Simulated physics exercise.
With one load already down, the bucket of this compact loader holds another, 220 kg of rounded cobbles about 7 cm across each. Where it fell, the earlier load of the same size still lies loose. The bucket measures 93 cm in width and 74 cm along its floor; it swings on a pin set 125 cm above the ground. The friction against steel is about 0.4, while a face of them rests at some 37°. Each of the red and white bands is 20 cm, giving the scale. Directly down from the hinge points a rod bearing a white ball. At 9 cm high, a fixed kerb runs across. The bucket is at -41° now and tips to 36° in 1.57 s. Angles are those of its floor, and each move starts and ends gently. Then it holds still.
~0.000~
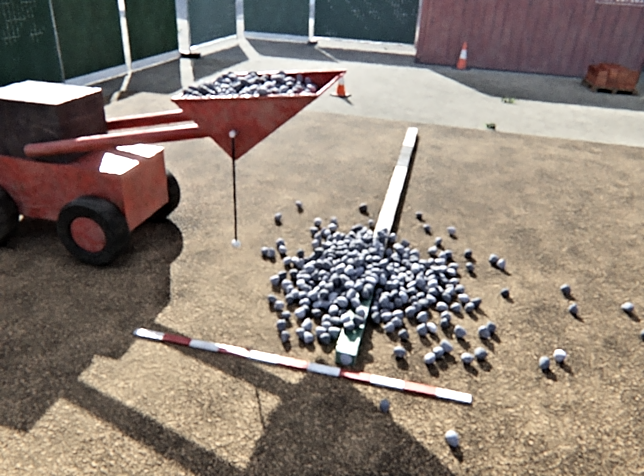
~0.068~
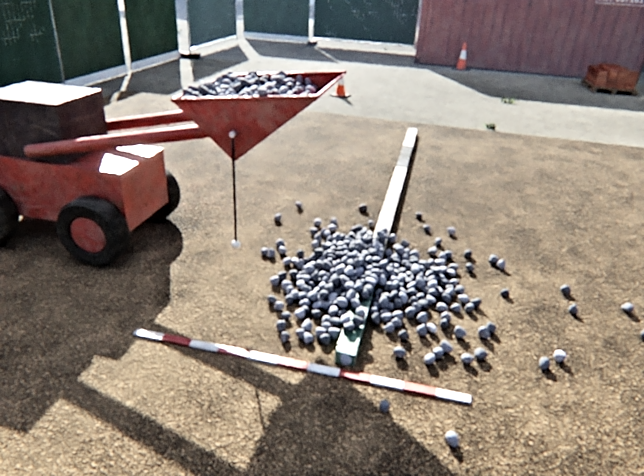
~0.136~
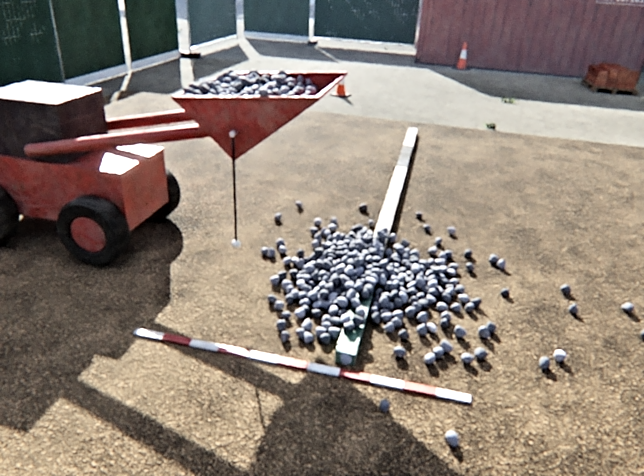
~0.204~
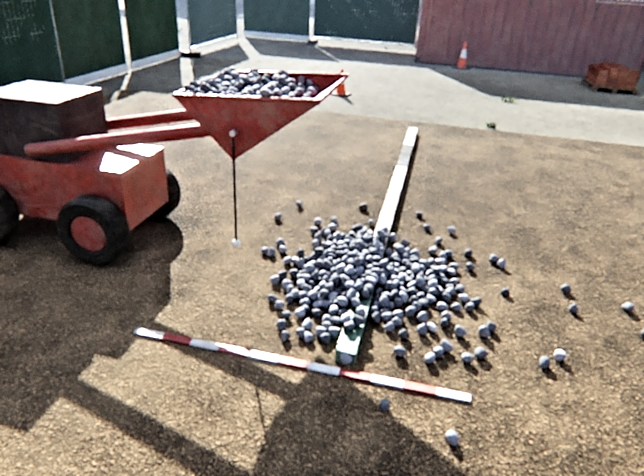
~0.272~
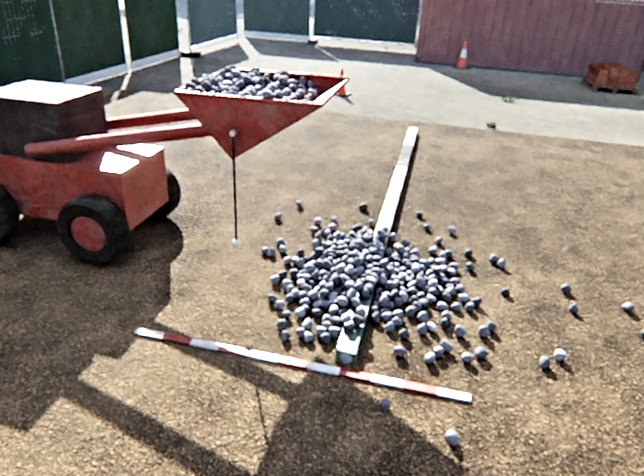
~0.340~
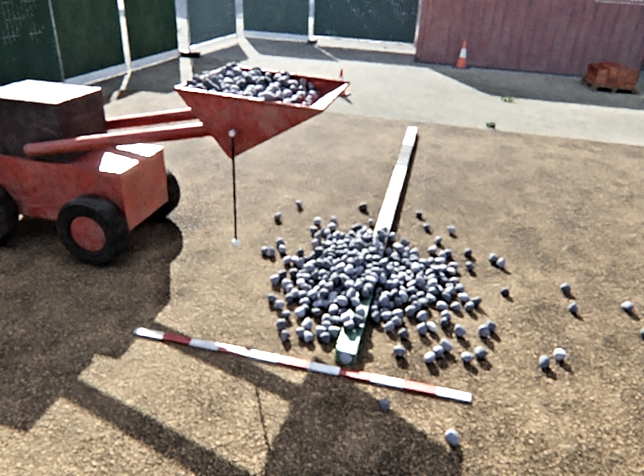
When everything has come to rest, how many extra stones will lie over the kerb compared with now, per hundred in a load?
About 44 per hundred.
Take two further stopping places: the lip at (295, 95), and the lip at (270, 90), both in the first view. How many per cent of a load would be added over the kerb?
Near 20 in a hundred first, near 5 in a hundred second.
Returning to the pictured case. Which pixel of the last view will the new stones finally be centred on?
In the last view, about pixel (363, 263).
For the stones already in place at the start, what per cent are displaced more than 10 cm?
I'd say roughly 15 per cent of them.
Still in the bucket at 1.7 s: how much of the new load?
It still holds about 40 per cent.
After 1.2 s the floor is at 24°; in per cent of one load, 99 in the bucket, 66 on this side of the kerb, 35 over the kerb; the foremost stones are at (564, 310).
After 1.7 s the floor is at 36°; in per cent of one load, 41 in the bucket, 123 on this side of the kerb, 35 over the kerb; the foremost stones are at (564, 310).
After 2.0 s the floor is at 36°; in per cent of one load, 5 in the bucket, 135 on this side of the kerb, 59 over the kerb; the foremost stones are at (564, 310).
After 4.4 s the floor is at 36°; in per cent of one load, 0 in the bucket, 121 on this side of the kerb, 79 over the kerb; the foremost stones are at (591, 315). Net gain over the kerb, 44.
